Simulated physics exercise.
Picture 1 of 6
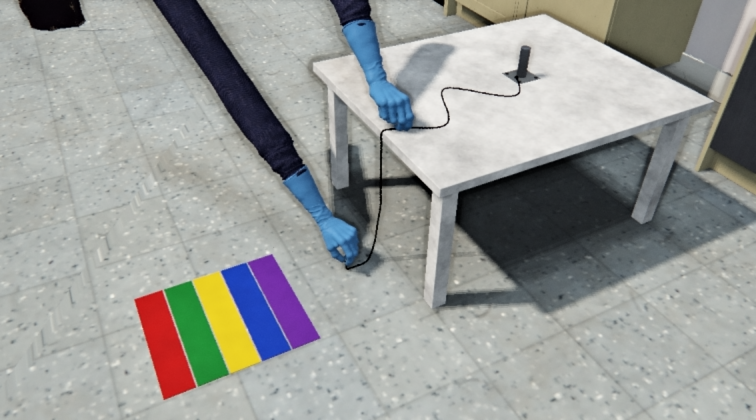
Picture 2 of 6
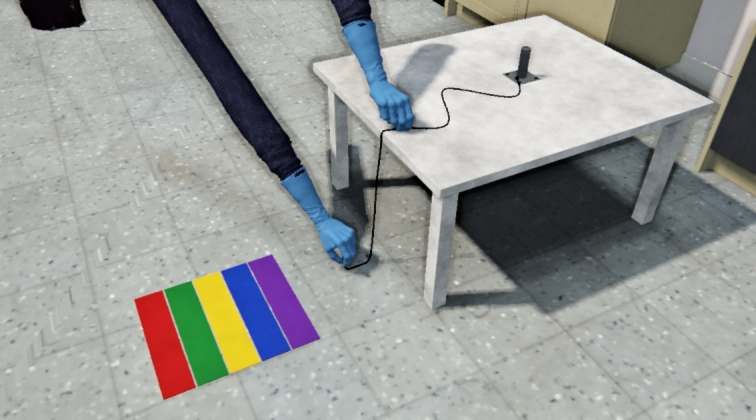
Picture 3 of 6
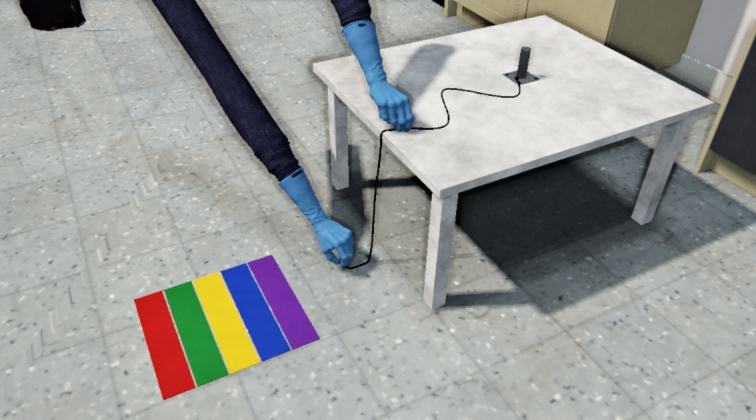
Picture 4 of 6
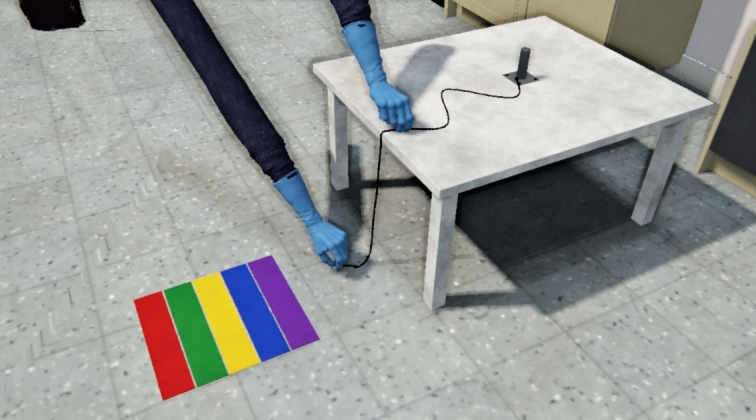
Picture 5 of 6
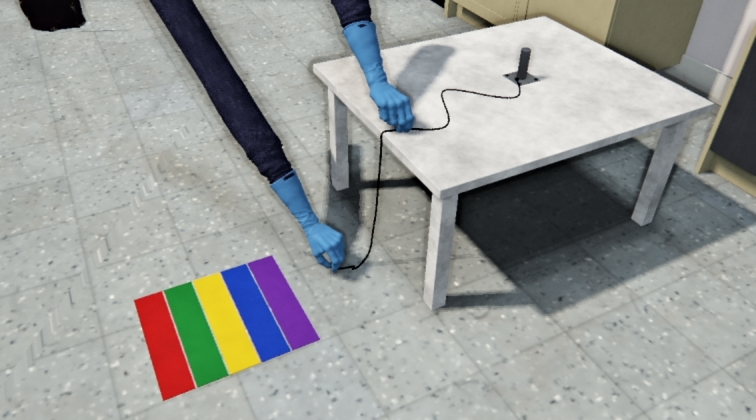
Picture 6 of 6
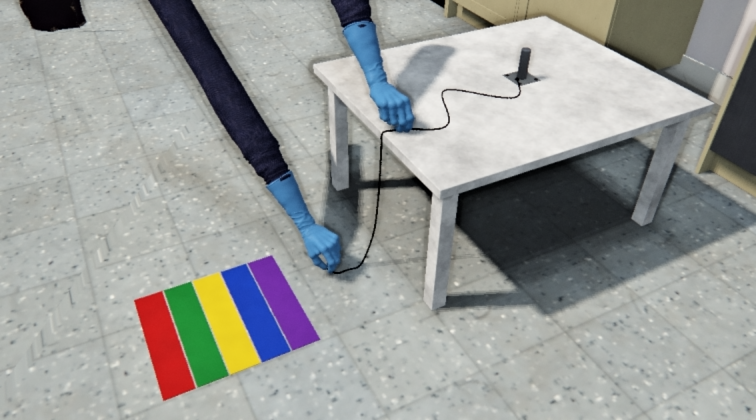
The footage shows one gloved hand pinching a dark cord at the edge of a pale table while another, near the floor, draws the cord's end slightly left toward five coloured strips.
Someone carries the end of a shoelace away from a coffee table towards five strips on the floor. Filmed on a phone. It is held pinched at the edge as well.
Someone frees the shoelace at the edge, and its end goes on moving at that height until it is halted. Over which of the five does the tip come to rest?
Over the red one.
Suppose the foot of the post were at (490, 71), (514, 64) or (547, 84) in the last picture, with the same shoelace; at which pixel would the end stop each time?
Try by try, around (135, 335), (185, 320) and (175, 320).
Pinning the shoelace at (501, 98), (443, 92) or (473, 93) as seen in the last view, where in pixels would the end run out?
Estimated pixels in sequence: (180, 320), (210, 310) and (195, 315).
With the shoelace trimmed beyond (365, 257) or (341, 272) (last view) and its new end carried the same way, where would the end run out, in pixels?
In order, about (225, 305) and about (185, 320).
Soon after, end near (226, 304); over yellow.
After that, end near (183, 319); over green.
At the stop, end near (157, 328); over red. The end stops over the red strip.
